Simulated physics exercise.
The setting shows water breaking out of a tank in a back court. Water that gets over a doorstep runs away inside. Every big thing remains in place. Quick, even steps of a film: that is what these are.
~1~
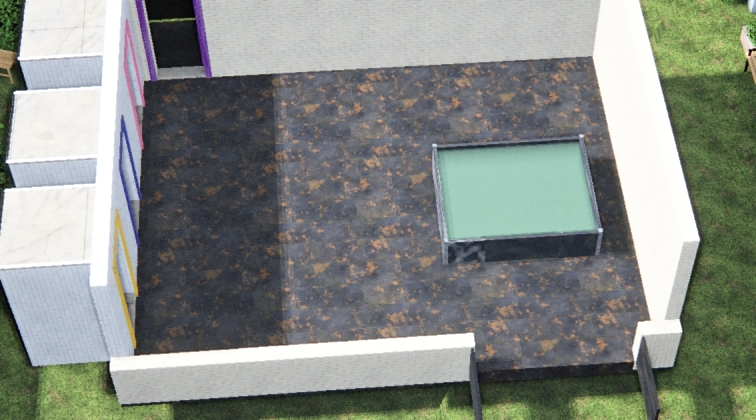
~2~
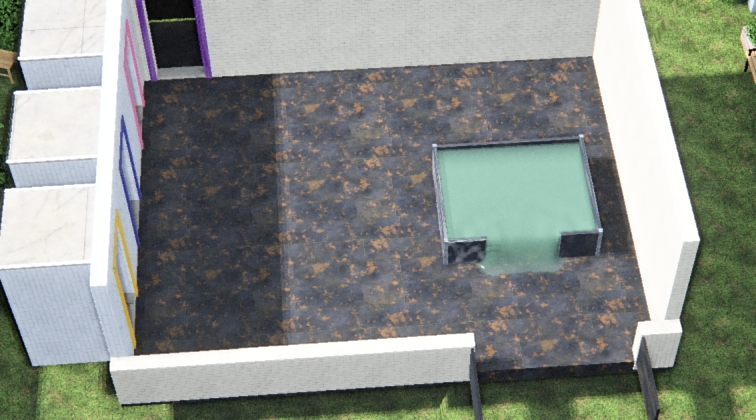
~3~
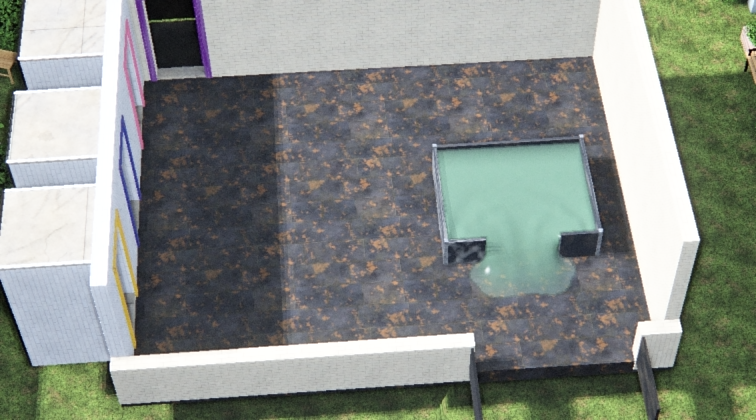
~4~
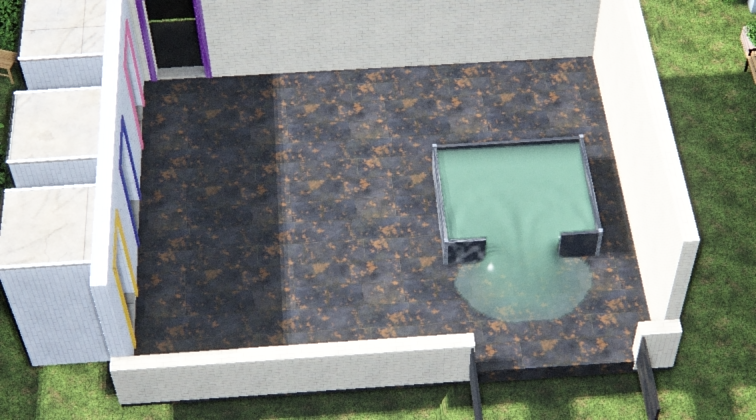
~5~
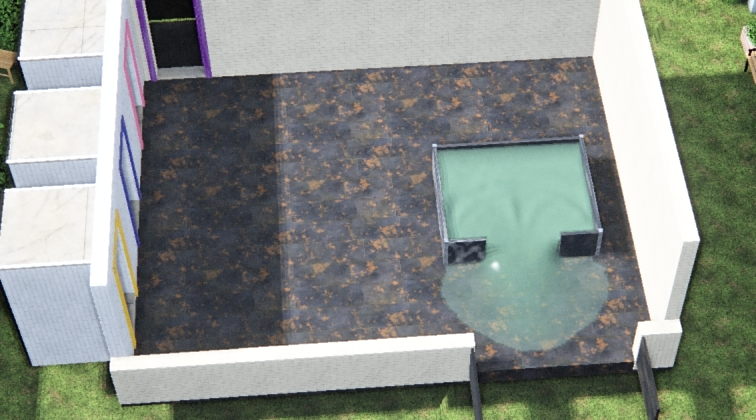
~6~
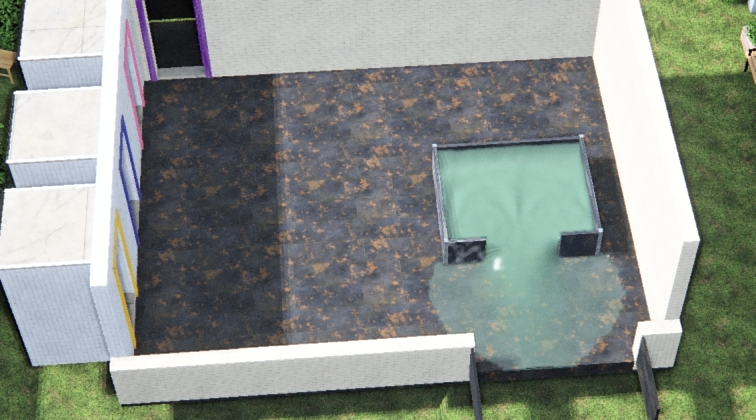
Green water pours from a gap in the tank's front and spreads across the dark floor.
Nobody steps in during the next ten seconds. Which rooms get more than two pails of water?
One by one: The purple door respects the limit for sure, the yellow door respects the limit for sure, the pink door respects the limit for sure, the blue door respects the limit for sure.
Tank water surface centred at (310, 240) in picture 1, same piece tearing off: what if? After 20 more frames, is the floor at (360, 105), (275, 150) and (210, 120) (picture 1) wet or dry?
Readings in order: No flood; no flood; no flood.
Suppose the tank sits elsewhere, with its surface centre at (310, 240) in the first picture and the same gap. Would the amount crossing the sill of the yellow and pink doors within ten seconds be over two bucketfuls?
Looking at both, the yellow door ends up above, and the pink door ends up beneath.
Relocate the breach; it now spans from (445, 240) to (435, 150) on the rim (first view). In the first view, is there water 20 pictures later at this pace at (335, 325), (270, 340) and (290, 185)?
The first spot is soaked, the second soaked and the third soaked.
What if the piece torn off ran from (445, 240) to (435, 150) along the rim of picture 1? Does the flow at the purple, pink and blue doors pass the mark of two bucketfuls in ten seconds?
I'd say the purple one crosses the line, the pink one crosses the line and the blue one crosses the line.
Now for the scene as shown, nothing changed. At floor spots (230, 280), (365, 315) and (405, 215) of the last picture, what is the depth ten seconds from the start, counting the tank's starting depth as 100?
In turn 4, 2 and 2 in a hundred.
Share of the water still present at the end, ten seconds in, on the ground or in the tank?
I make it 38 per cent.
A moment on, water covers 10 % of the floor; the purple door not reached, the yellow door not reached, the pink door not reached, the blue door not reached.
Next, water covers 15 % of the floor; the purple door not reached, the yellow door not reached, the pink door not reached, the blue door not reached.
Then, water covers 25 % of the floor; the purple door not reached, the yellow door not reached, the pink door not reached, the blue door not reached.
Later, water covers 35 % of the floor; the purple door not reached, the yellow door wet at the sill, nothing in, the pink door not reached, the blue door not reached.
In the end, water covers 40 % of the floor; the purple door not reached, the yellow door wet at the sill, nothing in, the pink door not reached, the blue door wet at the sill, nothing in.
